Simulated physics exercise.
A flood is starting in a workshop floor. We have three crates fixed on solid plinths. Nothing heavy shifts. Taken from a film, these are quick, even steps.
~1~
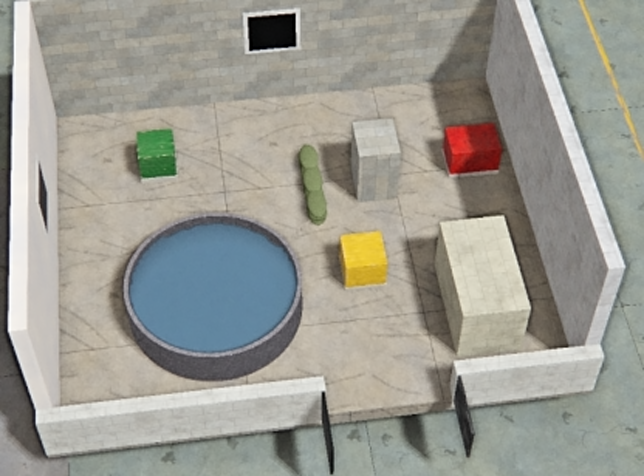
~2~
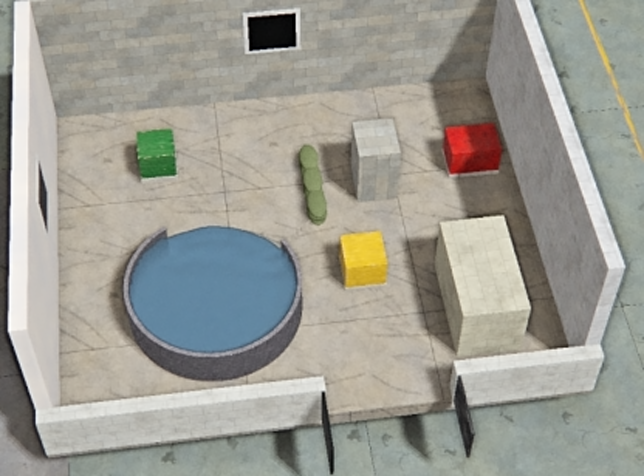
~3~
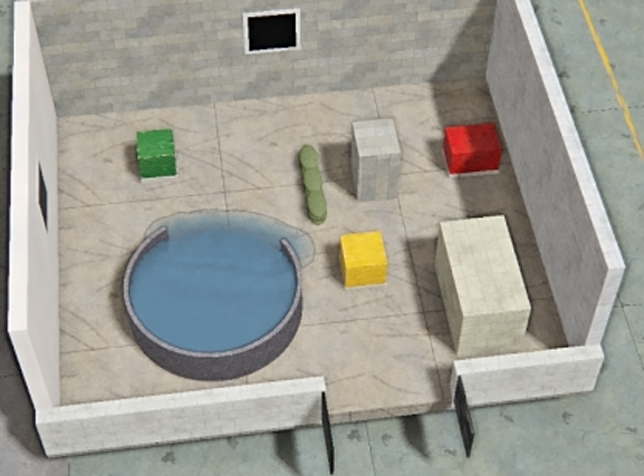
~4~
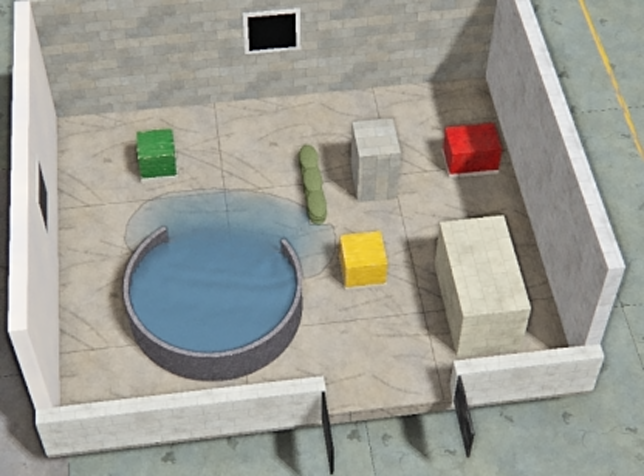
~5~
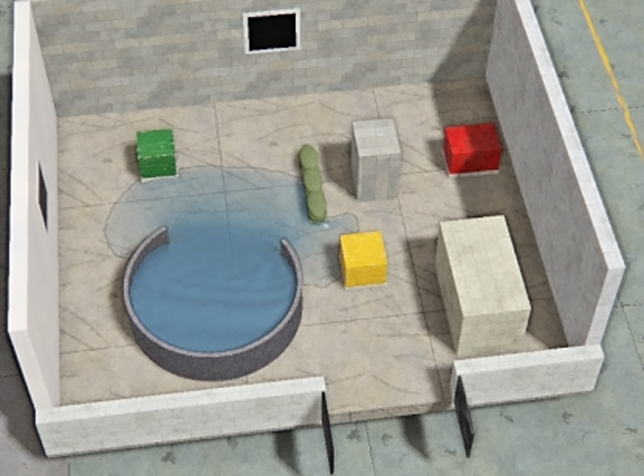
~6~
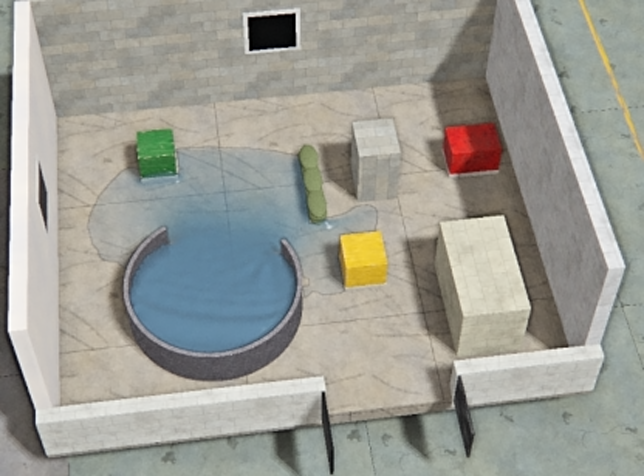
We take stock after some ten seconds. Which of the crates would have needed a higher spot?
As I see it, the red crate is not protected by its plinth; the yellow crate is not protected by its plinth; the green crate is not protected by its plinth.
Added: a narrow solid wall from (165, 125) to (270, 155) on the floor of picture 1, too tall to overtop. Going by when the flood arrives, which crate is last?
Crate marked red.
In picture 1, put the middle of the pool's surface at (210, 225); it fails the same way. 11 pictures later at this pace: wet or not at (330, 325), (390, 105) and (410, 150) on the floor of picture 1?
As listed: Clear, flooded, no water.
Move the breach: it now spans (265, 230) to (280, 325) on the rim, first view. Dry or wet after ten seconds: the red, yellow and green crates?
Red gets drenched, yellow gets drenched, green stays untouched.
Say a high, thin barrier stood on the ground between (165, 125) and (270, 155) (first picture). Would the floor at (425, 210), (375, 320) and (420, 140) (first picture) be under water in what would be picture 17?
Outcome by spot, in order - watered, unwatered, unwatered.
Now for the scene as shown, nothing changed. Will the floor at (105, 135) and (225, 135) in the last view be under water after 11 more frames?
Result, in sequence: Waterlogged; waterlogged.
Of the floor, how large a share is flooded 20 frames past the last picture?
My estimate is near 55 per cent.
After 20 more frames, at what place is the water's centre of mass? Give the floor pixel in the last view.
The centre of mass sits at about (233, 199).
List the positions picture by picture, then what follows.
Still water in the round tank at (213, 284), in the first frame.
The front is at a hidden place, out from the gap on the round tank's far side, in the second frame.
The front is at (151, 234), out from the gap on the round tank's far side, in the third frame.
Water pours out on the round tank's far side and has run to (133, 225), in the fourth frame.
Water pours out on the round tank's far side and has run to (349, 219), in the fifth frame.
The front is at (372, 214), out from the gap on the round tank's far side, in the sixth frame.
A moment on, water covers 30 % of the floor; the red crate not reached, the yellow crate water round its plinth, the green crate water round its plinth.
Next, water covers 40 % of the floor; the red crate water round its plinth, the yellow crate water round its plinth, the green crate water round its plinth.
Then, water covers 55 % of the floor; the red crate water round its plinth, the yellow crate water round its plinth, the green crate water round its plinth.
Later, water covers 75 % of the floor; the red crate water round its plinth, the yellow crate water round its plinth, the green crate water round its plinth.
In the end, water covers 100 % of the floor; the red crate was topped, the yellow crate was topped, the green crate was topped.
